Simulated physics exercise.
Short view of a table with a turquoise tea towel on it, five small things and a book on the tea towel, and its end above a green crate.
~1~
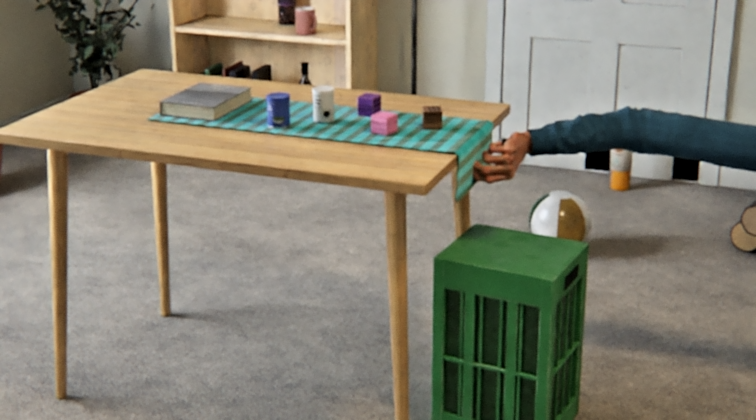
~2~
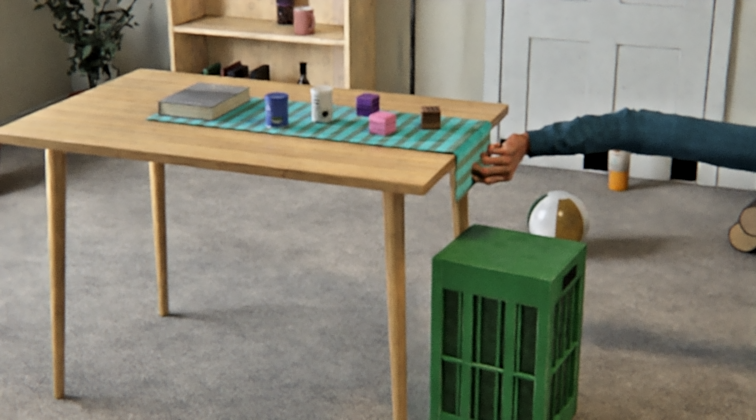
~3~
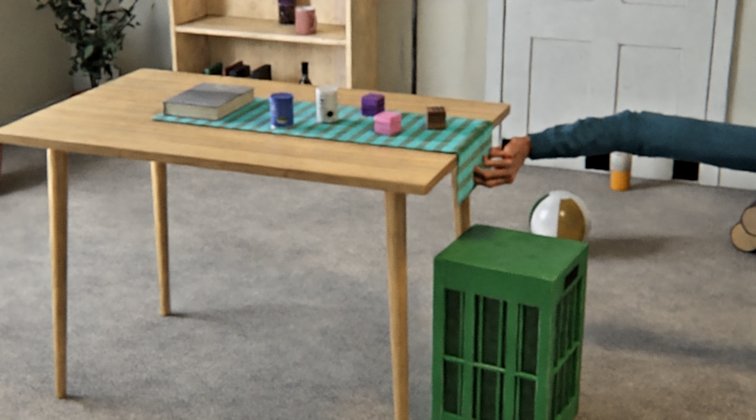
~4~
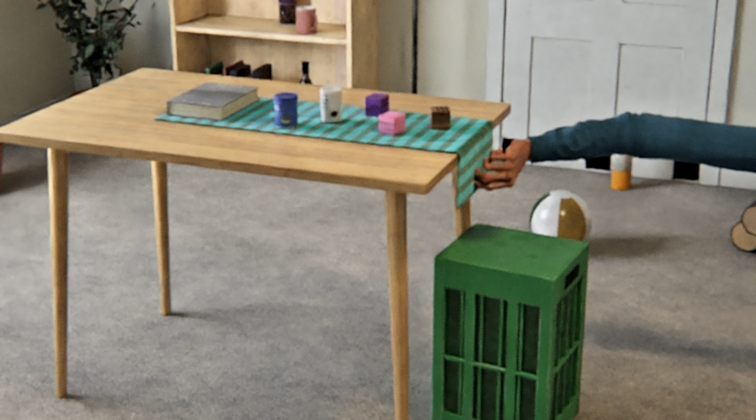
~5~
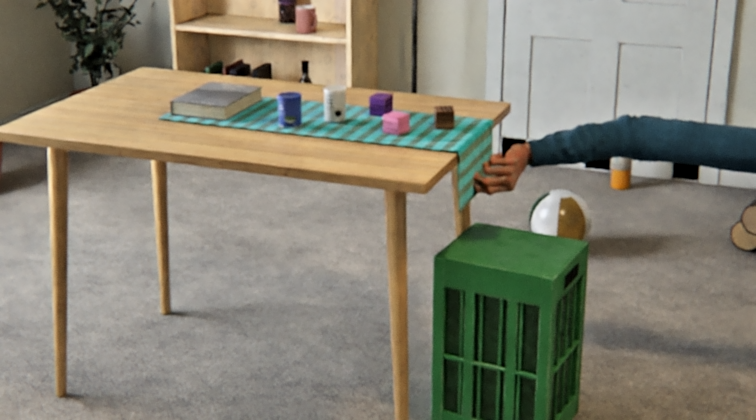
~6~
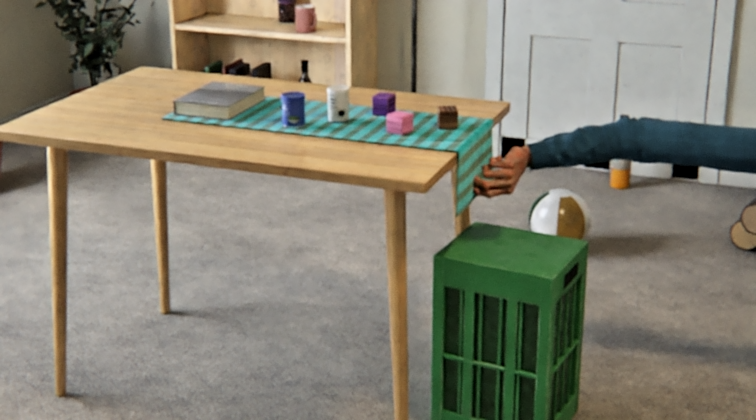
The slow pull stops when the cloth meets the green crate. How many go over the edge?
One comes down.
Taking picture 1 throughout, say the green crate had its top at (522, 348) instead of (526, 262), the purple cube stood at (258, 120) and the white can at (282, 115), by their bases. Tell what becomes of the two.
As for the purple cube, it stays in place; as for the white can, it stays in place.
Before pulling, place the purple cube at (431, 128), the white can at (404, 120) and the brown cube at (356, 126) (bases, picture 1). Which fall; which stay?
The purple cube ends up off the top, the white can ends up on top still, the brown cube ends up on top still.
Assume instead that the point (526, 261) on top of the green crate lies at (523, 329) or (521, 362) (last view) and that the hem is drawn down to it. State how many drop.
Then 3 and 4.
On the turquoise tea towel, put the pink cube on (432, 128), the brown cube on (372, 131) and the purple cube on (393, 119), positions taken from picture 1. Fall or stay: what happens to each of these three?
Pink cube dropped, brown cube kept, purple cube kept.
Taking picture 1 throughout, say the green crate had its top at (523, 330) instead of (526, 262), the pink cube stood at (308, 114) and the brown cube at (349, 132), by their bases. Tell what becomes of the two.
As for the pink cube, it stays in place; as for the brown cube, it leaves the top.
Soon after, hem near (475, 221); all still up.
After that, hem on the crate; brown cube gone.
In the end, hem on the crate; brown cube gone. It carries off one.
